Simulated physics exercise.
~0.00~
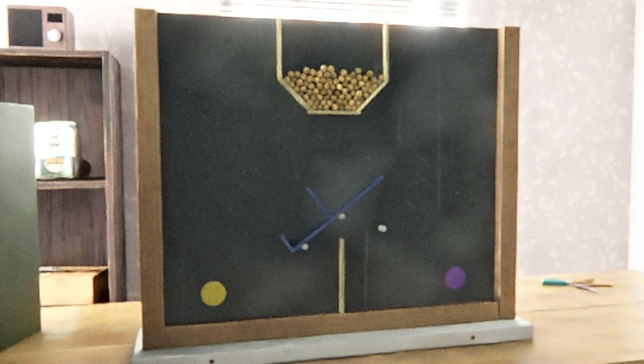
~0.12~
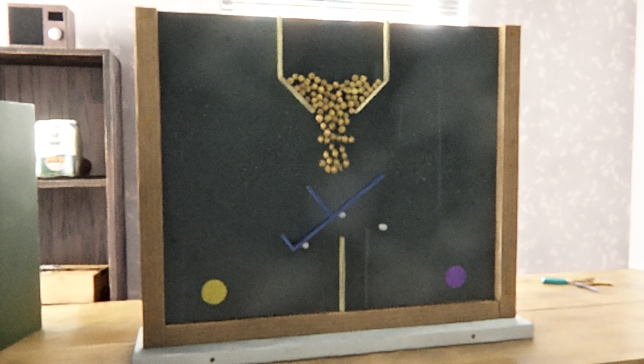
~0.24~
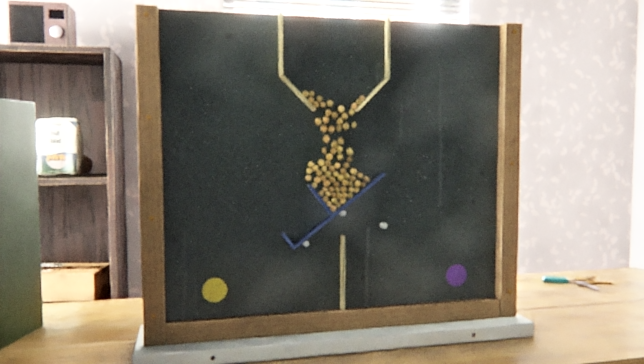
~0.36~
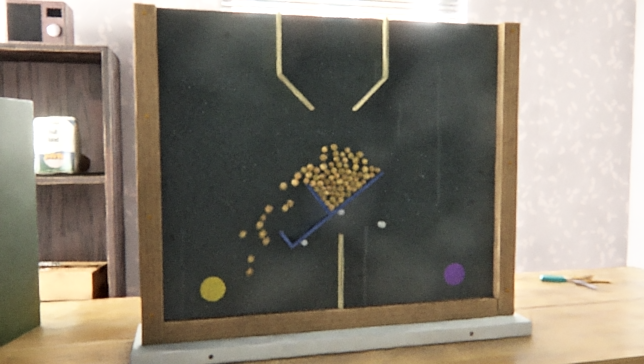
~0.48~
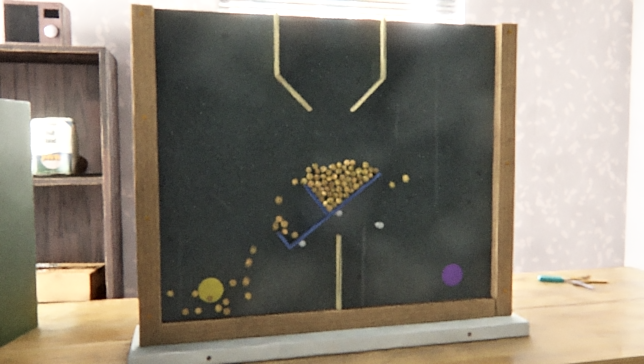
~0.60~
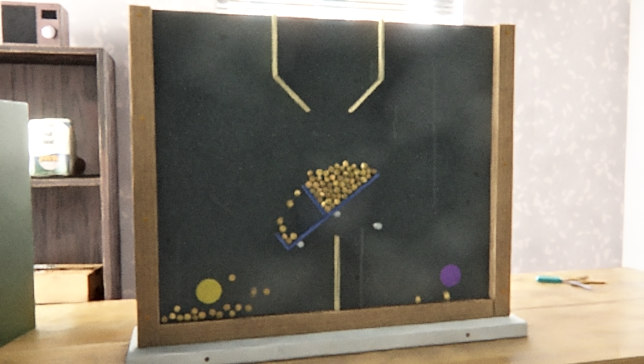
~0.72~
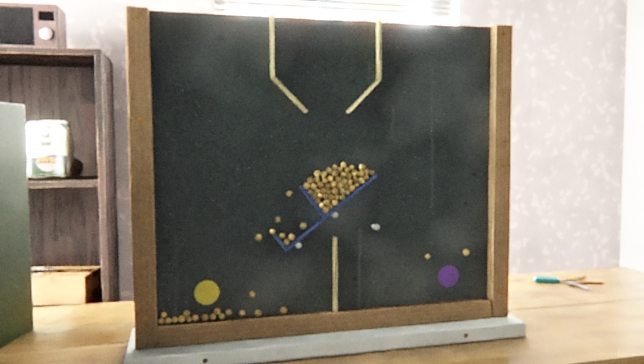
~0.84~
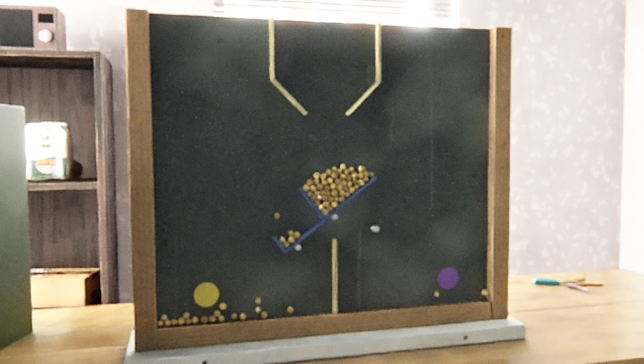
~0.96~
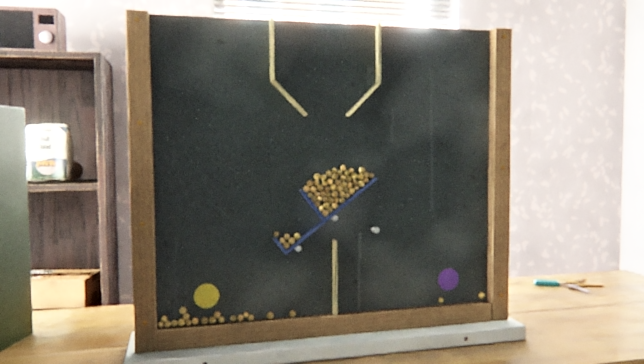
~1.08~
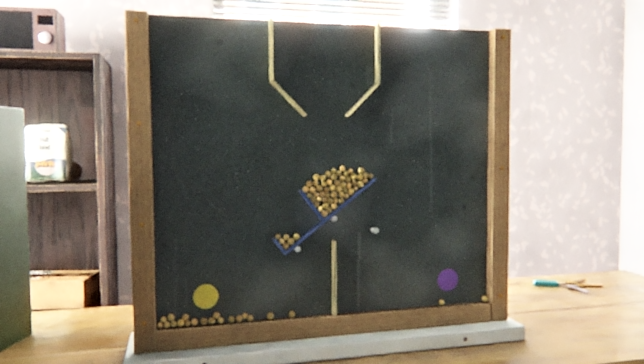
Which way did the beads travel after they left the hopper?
They moved down, dropping from the hopper onto the blue tray, and some carried on down to the bottom of the case.
